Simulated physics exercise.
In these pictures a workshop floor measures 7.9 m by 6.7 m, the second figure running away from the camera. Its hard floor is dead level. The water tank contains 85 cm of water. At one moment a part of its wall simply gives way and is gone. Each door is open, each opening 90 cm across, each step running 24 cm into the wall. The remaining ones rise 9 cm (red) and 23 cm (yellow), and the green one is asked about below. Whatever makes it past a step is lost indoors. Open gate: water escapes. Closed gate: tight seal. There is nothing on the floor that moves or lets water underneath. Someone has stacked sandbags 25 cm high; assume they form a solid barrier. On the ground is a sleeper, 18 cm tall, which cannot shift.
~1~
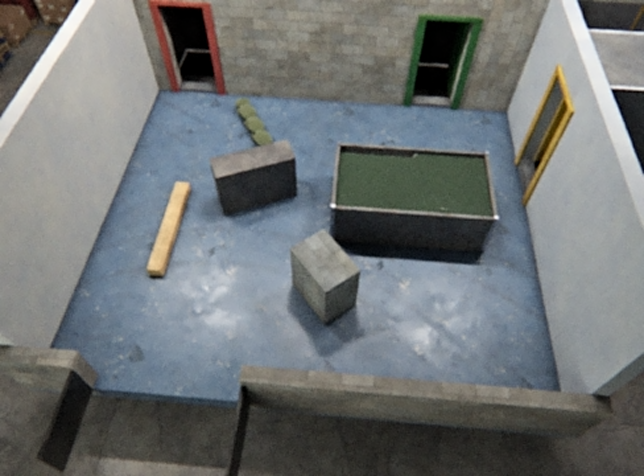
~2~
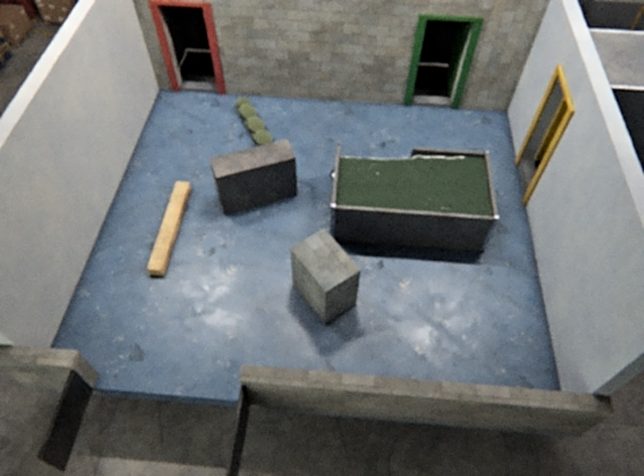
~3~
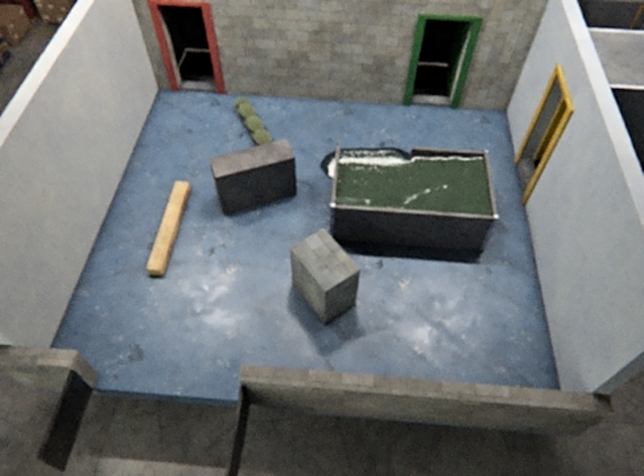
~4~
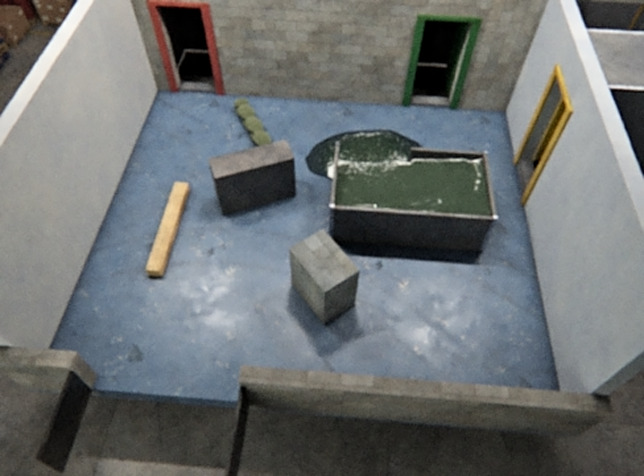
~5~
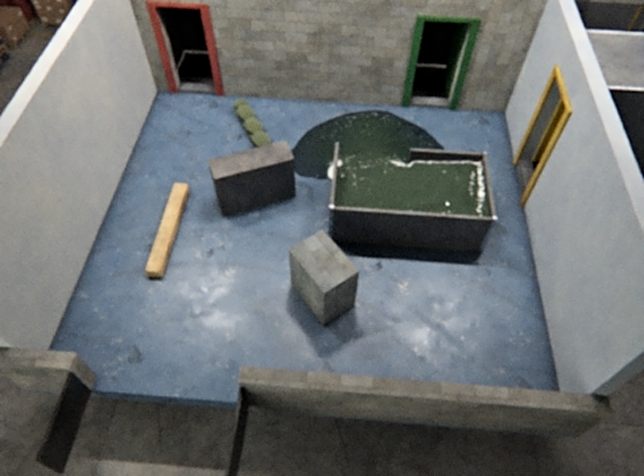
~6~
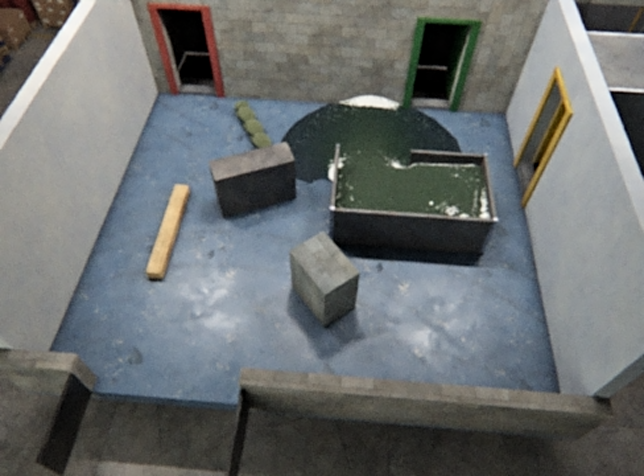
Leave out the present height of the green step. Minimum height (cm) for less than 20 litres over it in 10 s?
Around 22 cm.
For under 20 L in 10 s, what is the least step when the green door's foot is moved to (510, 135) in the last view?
26 cm.
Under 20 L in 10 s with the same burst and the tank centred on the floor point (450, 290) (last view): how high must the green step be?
Near 25 cm.
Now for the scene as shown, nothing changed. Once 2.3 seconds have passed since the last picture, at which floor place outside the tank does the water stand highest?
At about pixel (256, 115).
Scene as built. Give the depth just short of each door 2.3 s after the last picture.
Door depths (cm): Red = 8, green = 19, yellow = 10.
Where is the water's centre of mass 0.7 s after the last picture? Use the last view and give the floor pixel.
I'd say around (384, 179).
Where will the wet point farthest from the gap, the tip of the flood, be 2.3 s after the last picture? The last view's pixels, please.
The farthest wet point sits near (158, 93) in the last view.
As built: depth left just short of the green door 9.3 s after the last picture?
About 8.0 centimetres deep.
Then, 0.7 s after the last picture water covers 20 % of the floor, deepest (50 cm) near (363, 106); 26 cm at the green door, 28 litres in over its 10 cm step.
Then, 2.3 s after the last picture water covers 35 % of the floor, deepest (38 cm) near (256, 115); 19 cm at the green door, 105 litres in over its 10 cm step.
Then, 9.3 s after the last picture water covers 95 % of the floor, deepest (12 cm) near (551, 390); 8 cm at the green door, 148 litres in over its 10 cm step.
At the green door as built, the water peaked near 26 cm, 0.7 s after the last picture.
Run again over the same 10 s with other heights there, 38 litres in over 19 cm, 8 litres over 26 cm. The limit of 20 litres is kept from about 22 cm up.
